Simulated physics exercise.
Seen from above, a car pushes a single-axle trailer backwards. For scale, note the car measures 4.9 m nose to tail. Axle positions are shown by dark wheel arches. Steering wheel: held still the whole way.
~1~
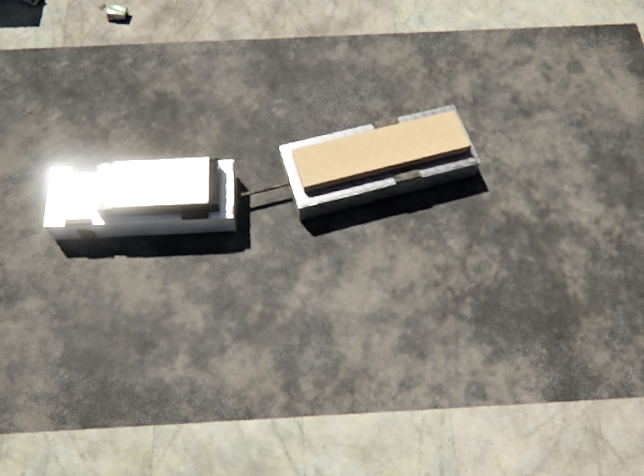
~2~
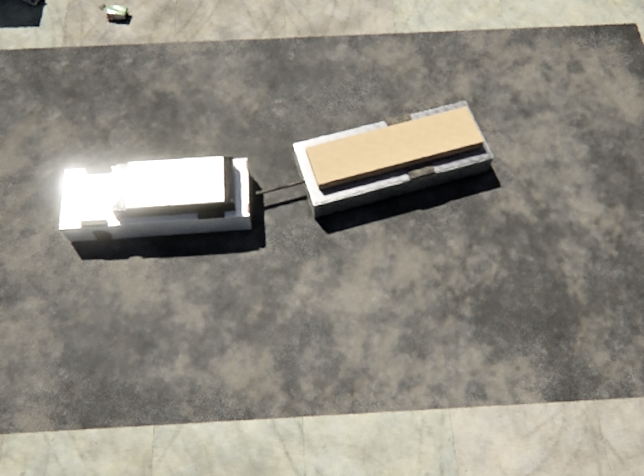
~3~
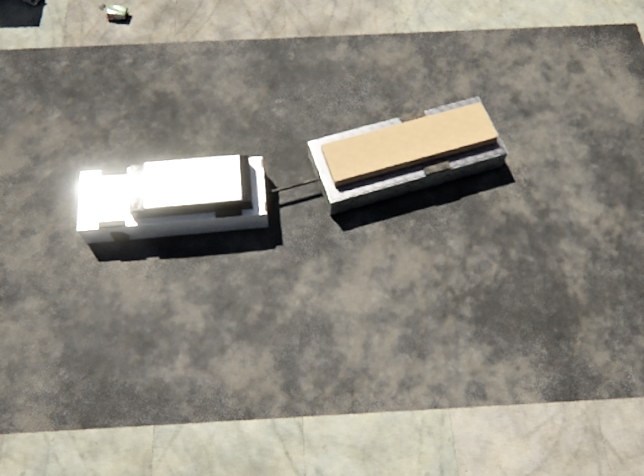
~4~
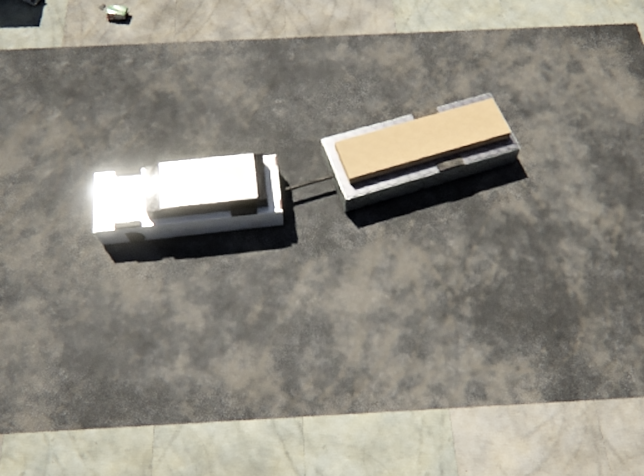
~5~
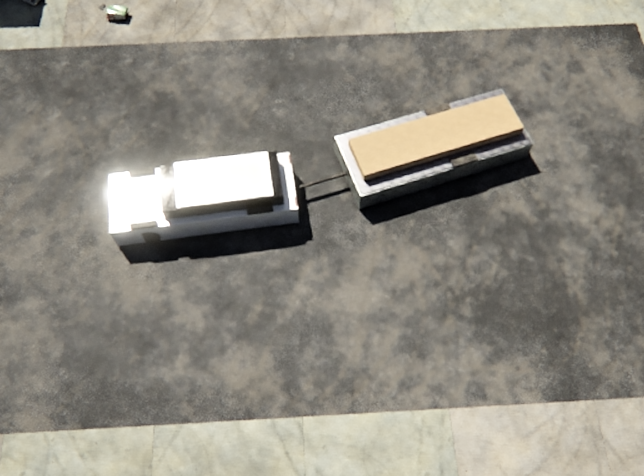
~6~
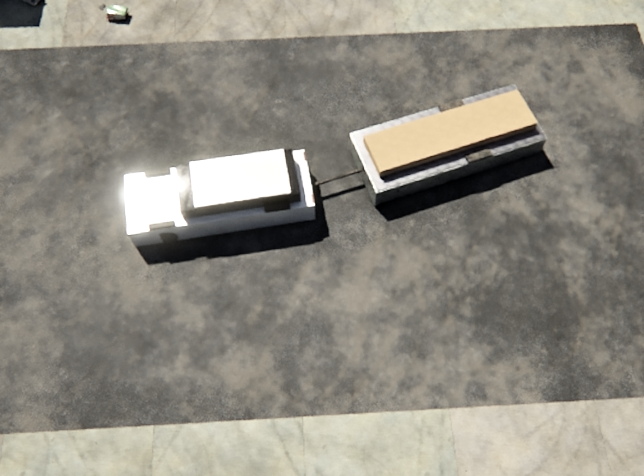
On a mottled dark gray surface bordered by pale paving, seen from above, a boxy white car sits at left, joined by a thin bar to a tan-topped trailer angled slightly upward. The car slowly backs toward the right, pushing the trailer ahead of it a short distance rightward and slightly up.
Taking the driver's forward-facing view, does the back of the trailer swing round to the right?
No, it swings to the left.
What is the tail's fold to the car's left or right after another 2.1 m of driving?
Roughly 5 degrees toward its right side.
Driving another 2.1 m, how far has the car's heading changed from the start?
It has turned about 14°.
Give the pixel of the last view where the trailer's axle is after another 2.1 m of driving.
The axle sits near (531, 109).
With 2.1 m more driven, the tail is 5° to the car's right, the car has turned 13° and the trailer's axle is at (531, 109) of the last picture.
With 4.2 m more driven, the tail is 2° to the car's left, the car has turned 20° and the trailer's axle is at (594, 87) of the last picture.
With 6.4 m more driven, the tail is 14° to the car's left, the car has turned 27° and the trailer's axle is out of the picture.
With 8.5 m more driven, the tail is 33° to the car's left, the car has turned 34° and the trailer's axle is out of the picture.
With 10.6 m more driven, the tail is 59° to the car's left, the car has turned 40° and the trailer's axle is out of the picture; it has jack-knifed.
